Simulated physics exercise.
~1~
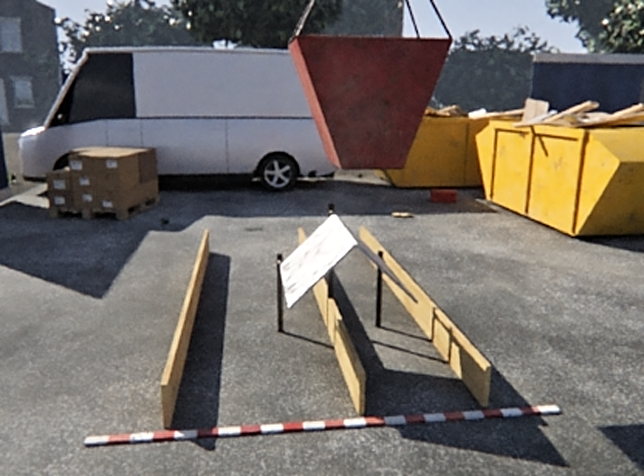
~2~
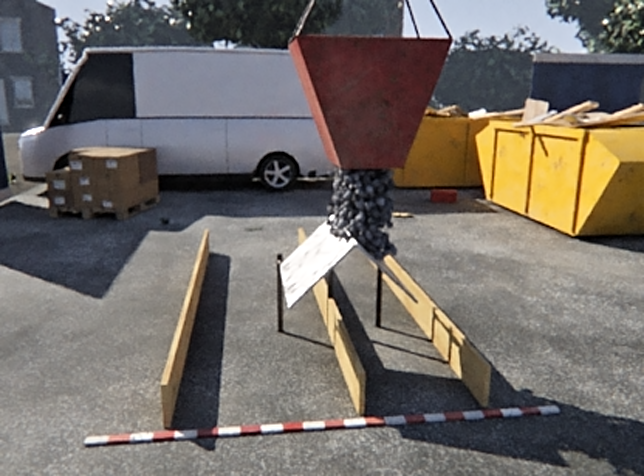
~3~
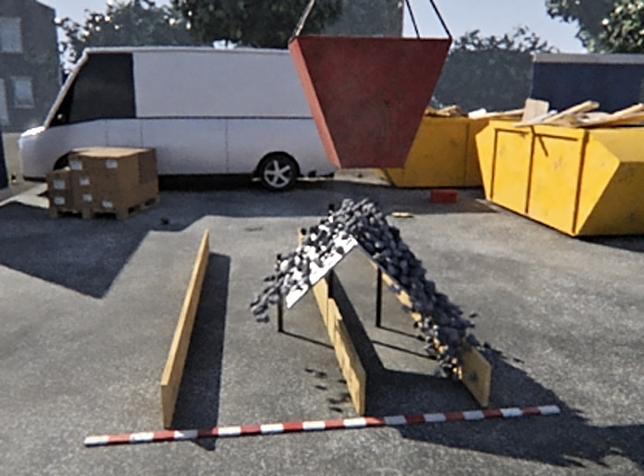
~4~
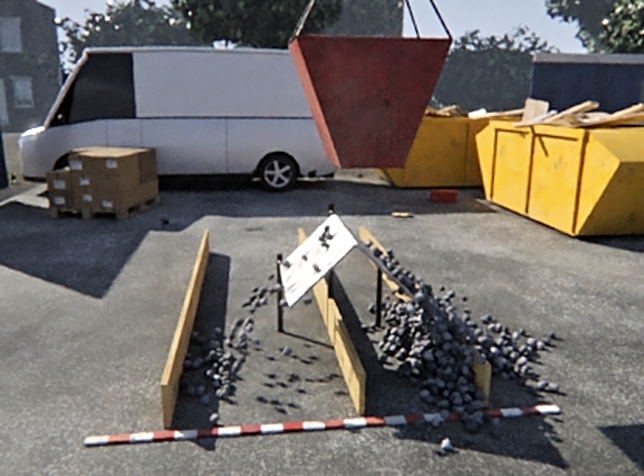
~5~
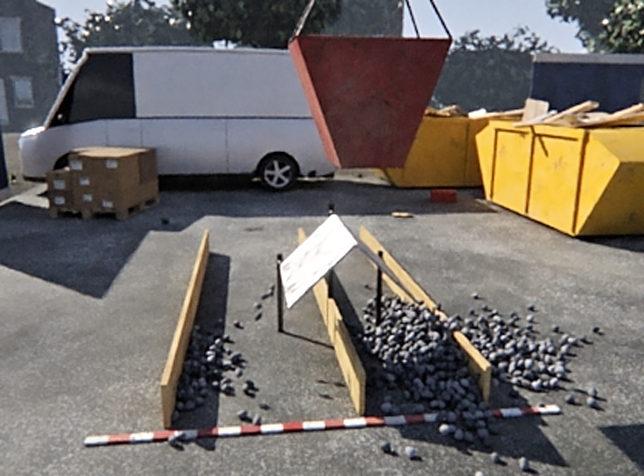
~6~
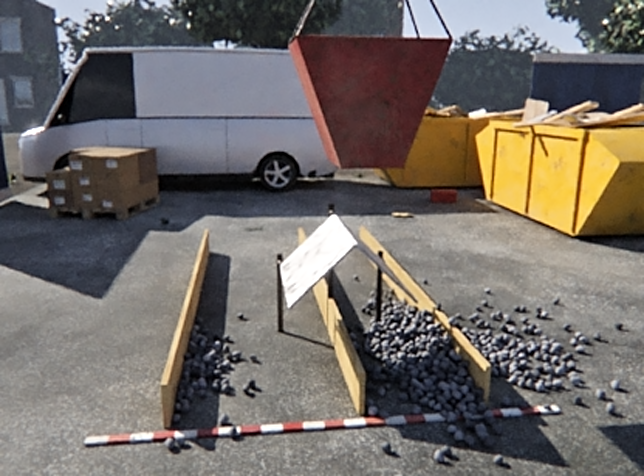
Red crane skip dropping dark cobbles onto peaked steel slopes, the stones spilling between and beyond wooden boards, most settling right.
